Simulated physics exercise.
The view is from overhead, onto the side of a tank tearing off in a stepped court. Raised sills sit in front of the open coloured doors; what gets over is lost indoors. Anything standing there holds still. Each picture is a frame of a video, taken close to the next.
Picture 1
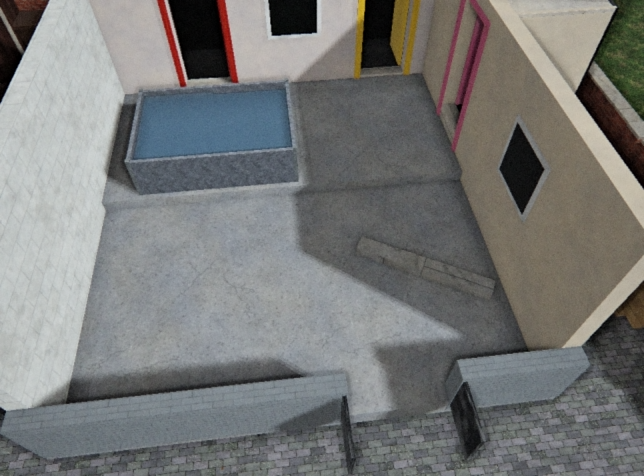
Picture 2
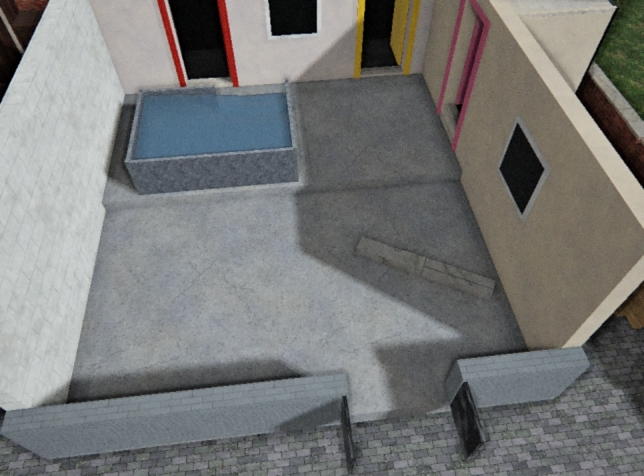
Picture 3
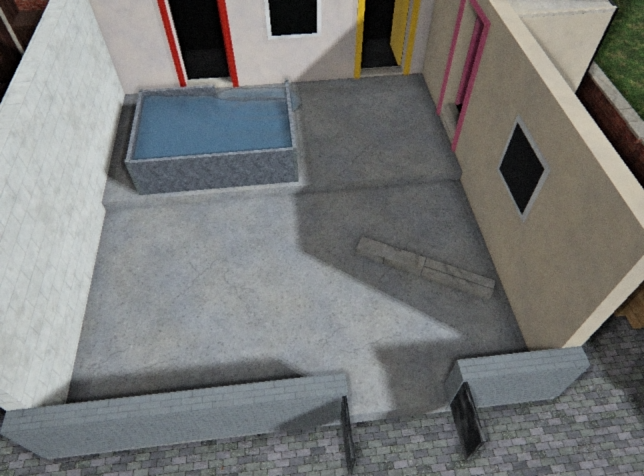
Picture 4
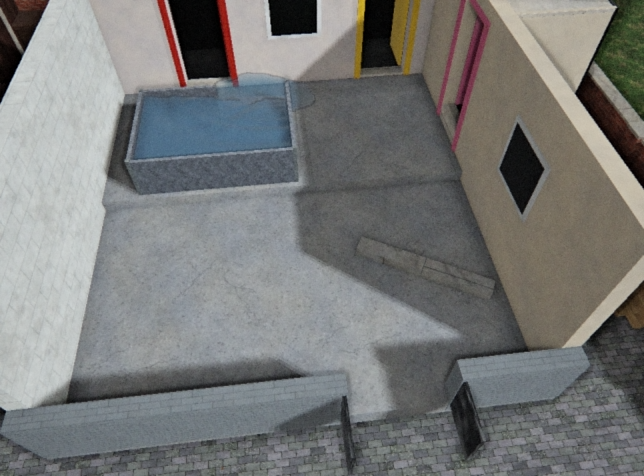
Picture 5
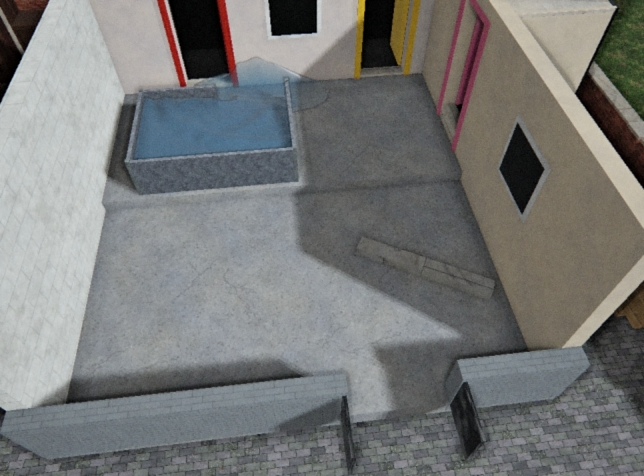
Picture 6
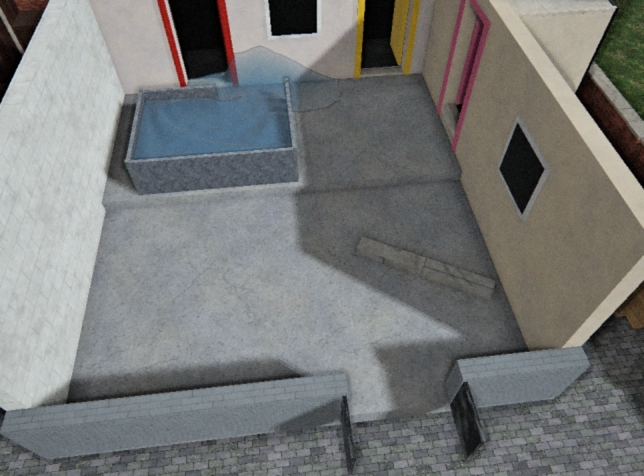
Water slips out over the far side of a raised, grey-walled tank at the upper left of a paved court, seen from high above by a still camera. Red, yellow and pink door surrounds edge the dark openings, while a long pale block lies at right, behind a low grey front wall. The blue surface dips slightly, and a thin, pale sheet widens behind the tank toward the back wall.
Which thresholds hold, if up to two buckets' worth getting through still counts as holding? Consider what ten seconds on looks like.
The red door does not hold; the pink door holds; the yellow door does not hold.
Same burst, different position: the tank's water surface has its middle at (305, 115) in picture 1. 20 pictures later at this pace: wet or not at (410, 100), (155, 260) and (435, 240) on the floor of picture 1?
Soaked, bone-dry, soaked.
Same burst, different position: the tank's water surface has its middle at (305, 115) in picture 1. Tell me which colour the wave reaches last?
Door noted: The pink one.
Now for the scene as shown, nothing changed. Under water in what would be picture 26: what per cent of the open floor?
I'd guess some 40 per cent.
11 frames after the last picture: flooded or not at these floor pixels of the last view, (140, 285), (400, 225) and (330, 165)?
First spot not wet, second not wet, third not wet.
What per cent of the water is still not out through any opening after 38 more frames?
Around 88 parts in a hundred.
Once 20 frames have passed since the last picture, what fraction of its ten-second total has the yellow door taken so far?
Roughly 20 per cent.
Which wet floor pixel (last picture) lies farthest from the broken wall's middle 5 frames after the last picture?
Pixel estimate: (412, 76).
A moment on, water covers 15 % of the floor; the red door over two buckets in, the pink door not reached, the yellow door wet at the sill, nothing in.
Next, water covers 25 % of the floor; the red door far over two buckets in, the pink door wet at the sill, nothing in, the yellow door under two buckets in.
Then, water covers 40 % of the floor; the red door far over two buckets in, the pink door wet at the sill, nothing in, the yellow door under two buckets in.
Later, water covers 70 % of the floor; the red door far over two buckets in, the pink door wet at the sill, nothing in, the yellow door over two buckets in.
In the end, water covers 90 % of the floor; the red door far over two buckets in, the pink door wet at the sill, nothing in, the yellow door far over two buckets in.
